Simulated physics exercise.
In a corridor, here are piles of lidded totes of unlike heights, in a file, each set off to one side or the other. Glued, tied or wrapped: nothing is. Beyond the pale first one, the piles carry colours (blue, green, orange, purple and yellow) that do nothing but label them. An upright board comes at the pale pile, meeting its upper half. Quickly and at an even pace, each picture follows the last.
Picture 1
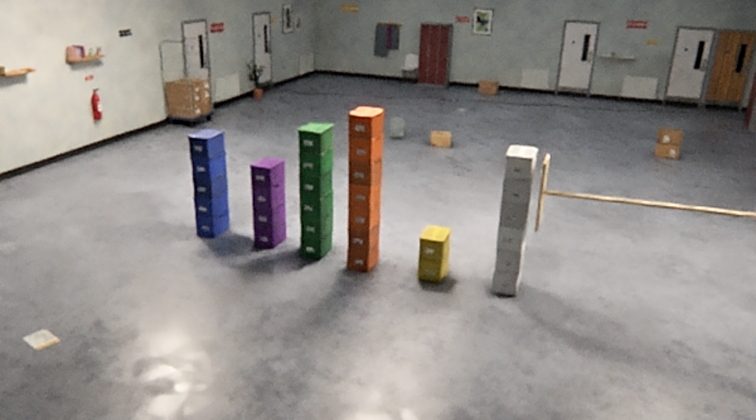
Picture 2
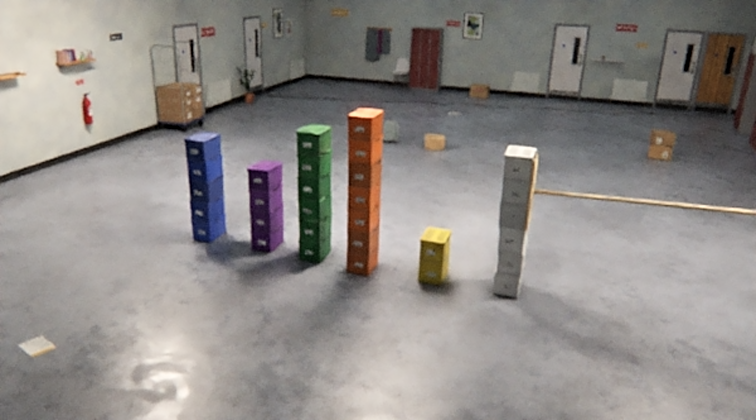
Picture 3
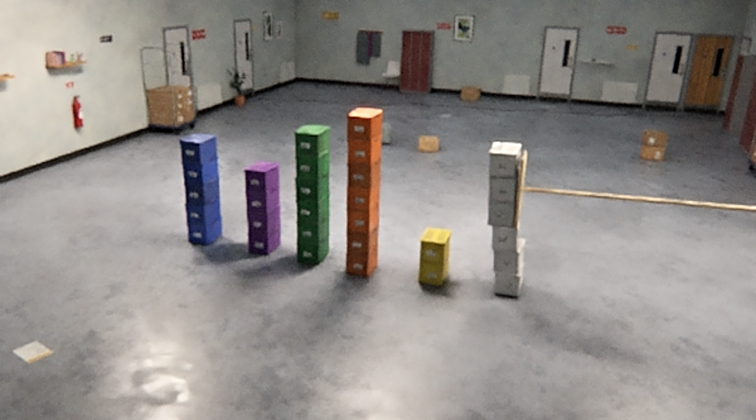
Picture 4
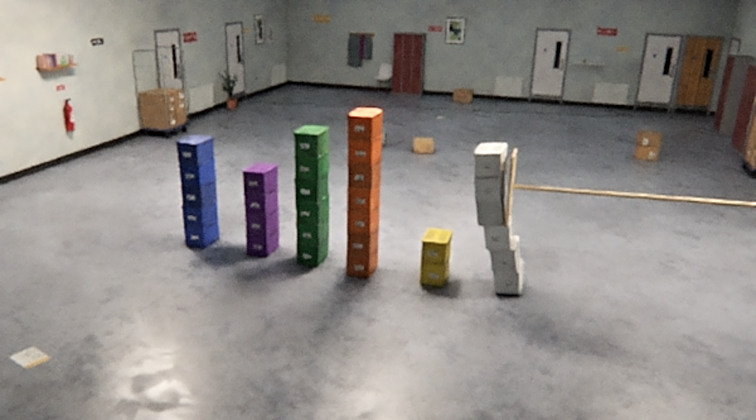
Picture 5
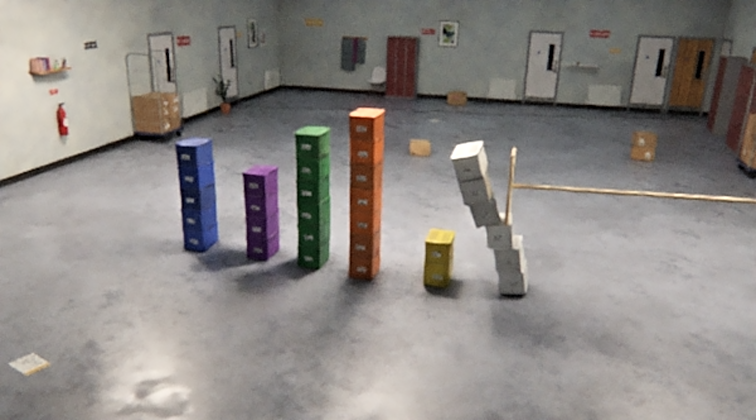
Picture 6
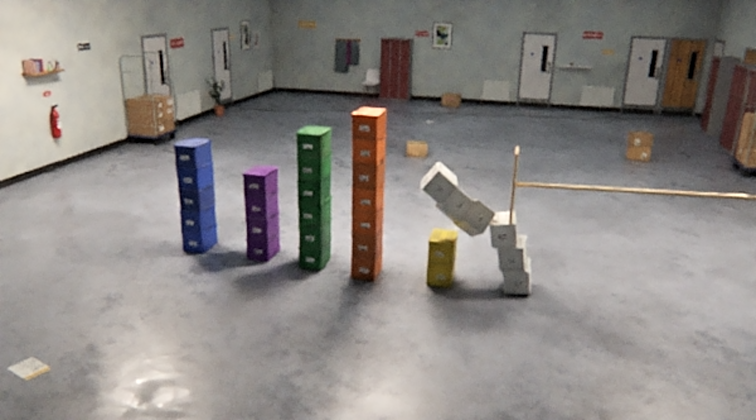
Pale stack of boxes bending leftward over a short yellow stack as an upright board pushes its upper half, coloured stacks standing nearby.
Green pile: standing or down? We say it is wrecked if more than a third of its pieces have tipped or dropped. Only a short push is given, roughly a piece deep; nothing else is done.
Standing.
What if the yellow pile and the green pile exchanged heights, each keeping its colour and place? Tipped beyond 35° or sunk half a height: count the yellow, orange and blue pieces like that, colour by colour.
Colour by colour: Yellow 5; orange 7; blue 5.
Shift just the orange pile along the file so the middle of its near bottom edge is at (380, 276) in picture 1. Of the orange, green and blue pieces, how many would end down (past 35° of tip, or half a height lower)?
Pile by pile, I count orange 0, green 0 and blue 0.
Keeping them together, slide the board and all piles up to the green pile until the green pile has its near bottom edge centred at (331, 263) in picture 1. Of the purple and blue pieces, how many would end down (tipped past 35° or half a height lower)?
The count for purple is 0 and the count for blue is 0.
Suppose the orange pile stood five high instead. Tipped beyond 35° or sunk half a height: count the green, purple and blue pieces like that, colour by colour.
You'd end up with green at 0, purple at 0 and blue at 0.
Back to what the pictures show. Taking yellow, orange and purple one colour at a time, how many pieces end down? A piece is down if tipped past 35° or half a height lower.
Once everything settles, the down count is yellow 0, orange 0 and purple 0.
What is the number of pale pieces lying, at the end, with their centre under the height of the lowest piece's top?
4 in all.
Soon after the last picture, 3 of the pale pile down; none of the 6 green totes down (0 of 24 in all colours); top green tote unmoved.
A little later, 3 of the pale pile down; none of the 6 green totes down (0 of 24 in all colours); top green tote unmoved; top yellow tote shifted a little.
Later still, 3 of the pale pile down; none of the 6 green totes down (0 of 24 in all colours); top green tote unmoved.
At rest, 3 of the pale pile down; none of the 6 green totes down (0 of 24 in all colours); top green tote unmoved; top orange tote unmoved. As the last picture would show them, middles, top green tote near (314, 142), top orange tote near (369, 124).
